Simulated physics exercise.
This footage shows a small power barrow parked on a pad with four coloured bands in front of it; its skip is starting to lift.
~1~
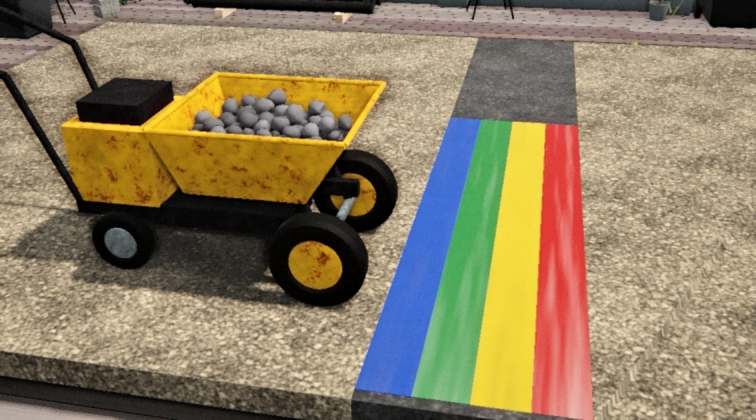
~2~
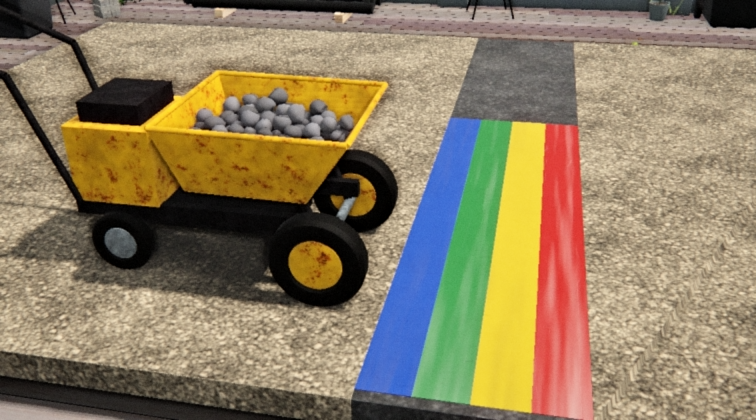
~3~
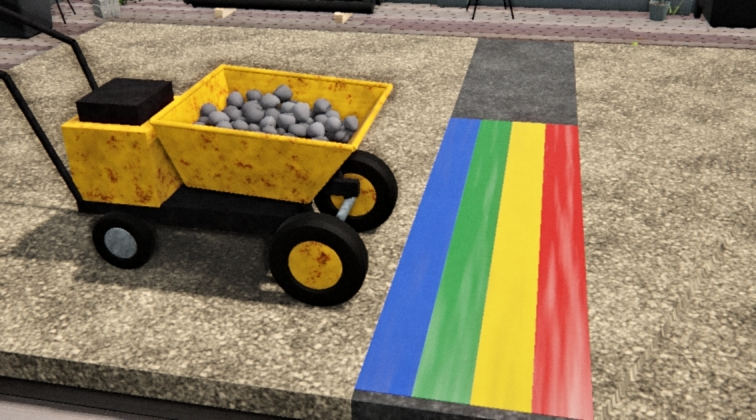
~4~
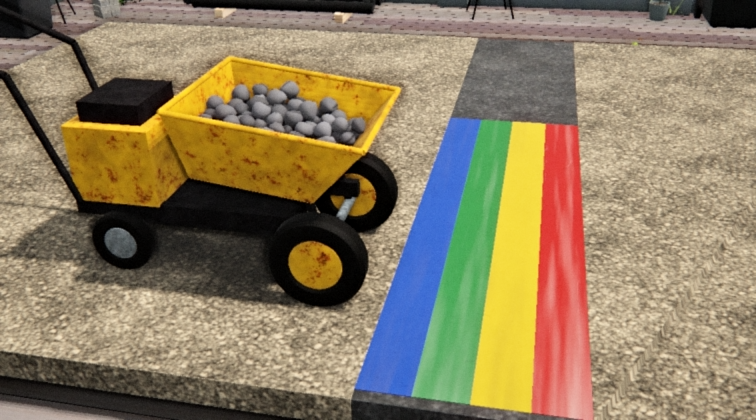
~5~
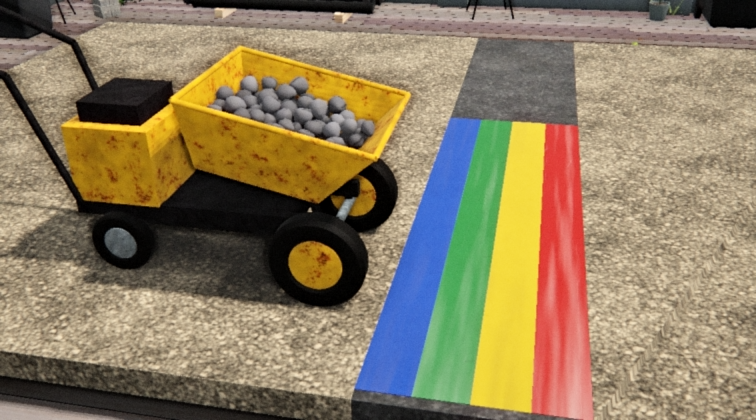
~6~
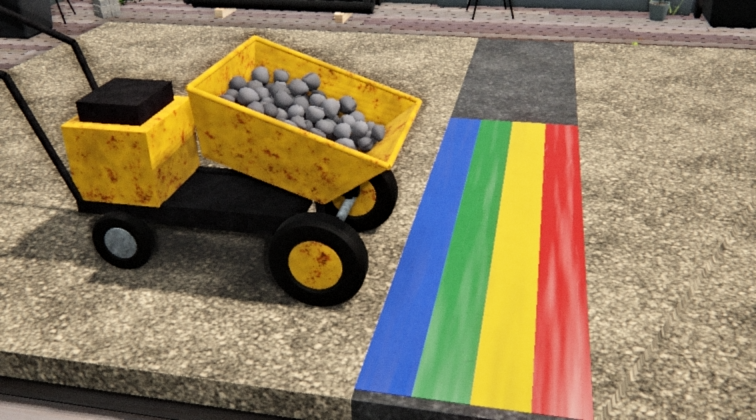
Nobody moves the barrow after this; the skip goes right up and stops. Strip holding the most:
Yellow strip.
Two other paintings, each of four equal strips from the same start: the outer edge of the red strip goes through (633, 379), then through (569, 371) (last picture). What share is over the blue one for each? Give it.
Roughly 0 % and 0 %.
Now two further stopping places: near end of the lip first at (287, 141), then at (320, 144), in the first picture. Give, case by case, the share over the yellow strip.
Well, you'd get roughly 20 per cent from the first place and roughly 30 per cent from the second.
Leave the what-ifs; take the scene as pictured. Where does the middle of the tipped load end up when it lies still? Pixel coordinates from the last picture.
Resting centre, last picture - approx. (510, 272).
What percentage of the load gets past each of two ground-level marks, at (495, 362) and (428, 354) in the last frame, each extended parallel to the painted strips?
About 50 and 90 %.
Shortly afterwards, skip tipped steeply; the whole lot in the skip.
Next, skip tipped right over; the bulk in the skip; a little over the green strip; a little over the yellow strip.
Some moments later, skip tipped right over; a little in the skip; only a few over the blue strip; near a quarter over the green strip; near a third over the yellow strip; near a quarter over the red strip; a little off the paint.
In the end, skip tipped right over; a little in the skip; only a few over the blue strip; near a quarter over the green strip; near a third over the yellow strip; near a quarter over the red strip; a little off the paint.
